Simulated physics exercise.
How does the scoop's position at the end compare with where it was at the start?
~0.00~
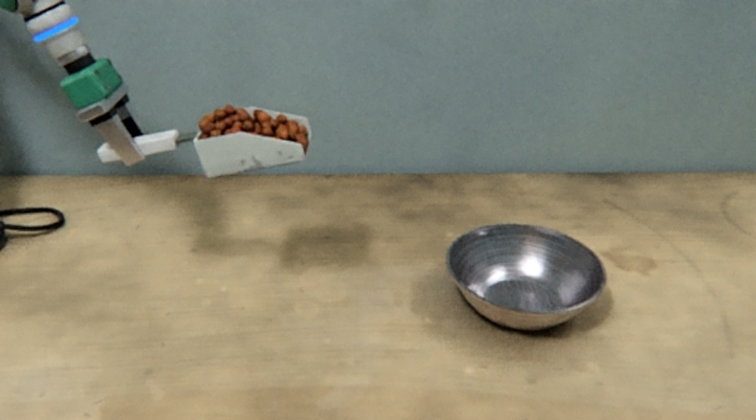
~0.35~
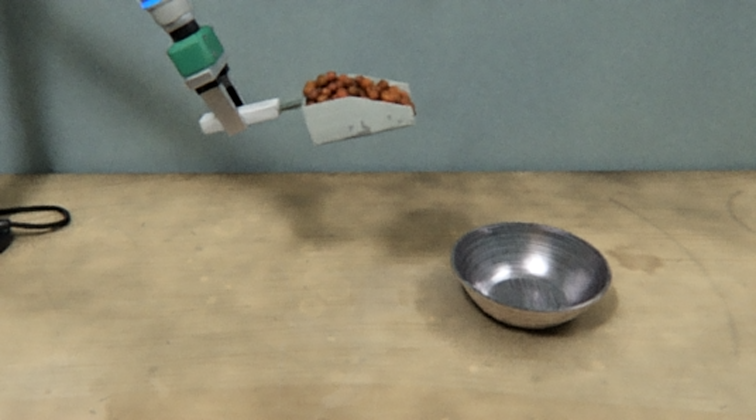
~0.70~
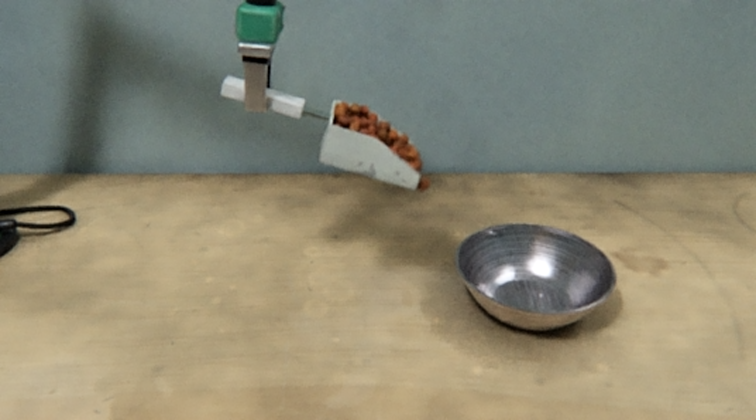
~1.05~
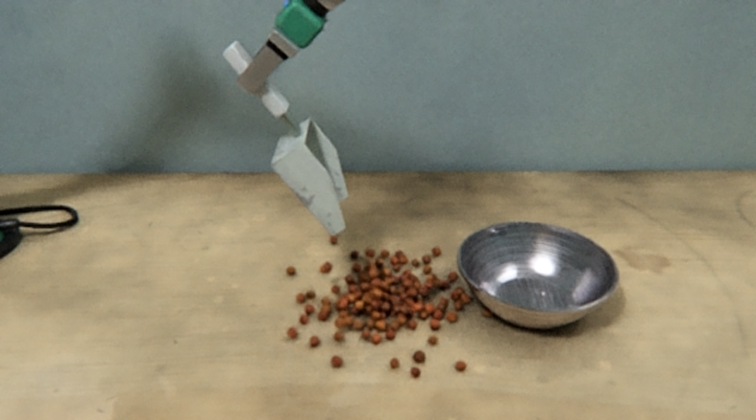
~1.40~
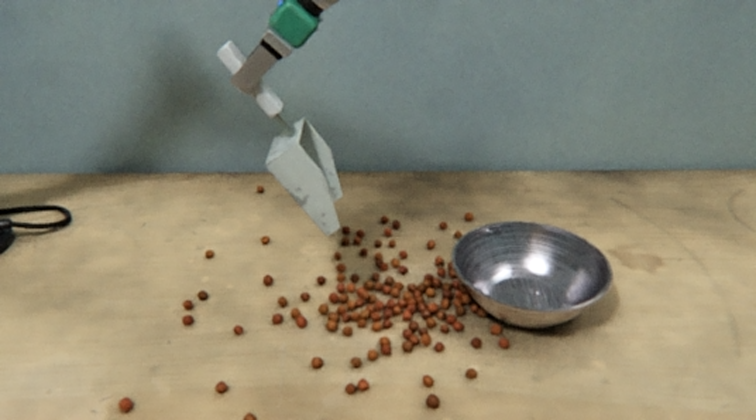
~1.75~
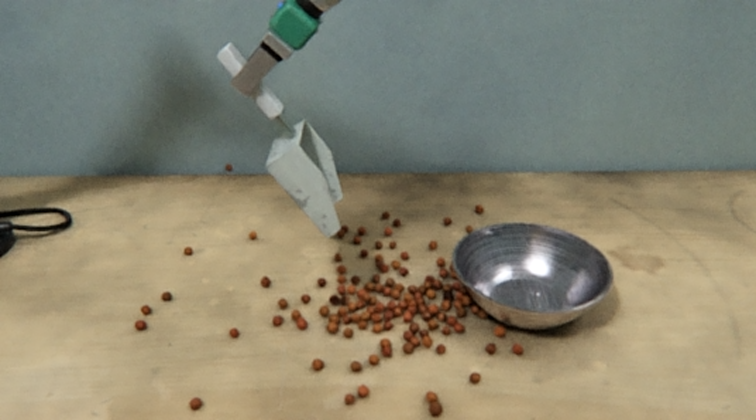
At the end the scoop is farther to the right than at the start, though it is still to the left of the metal bowl.
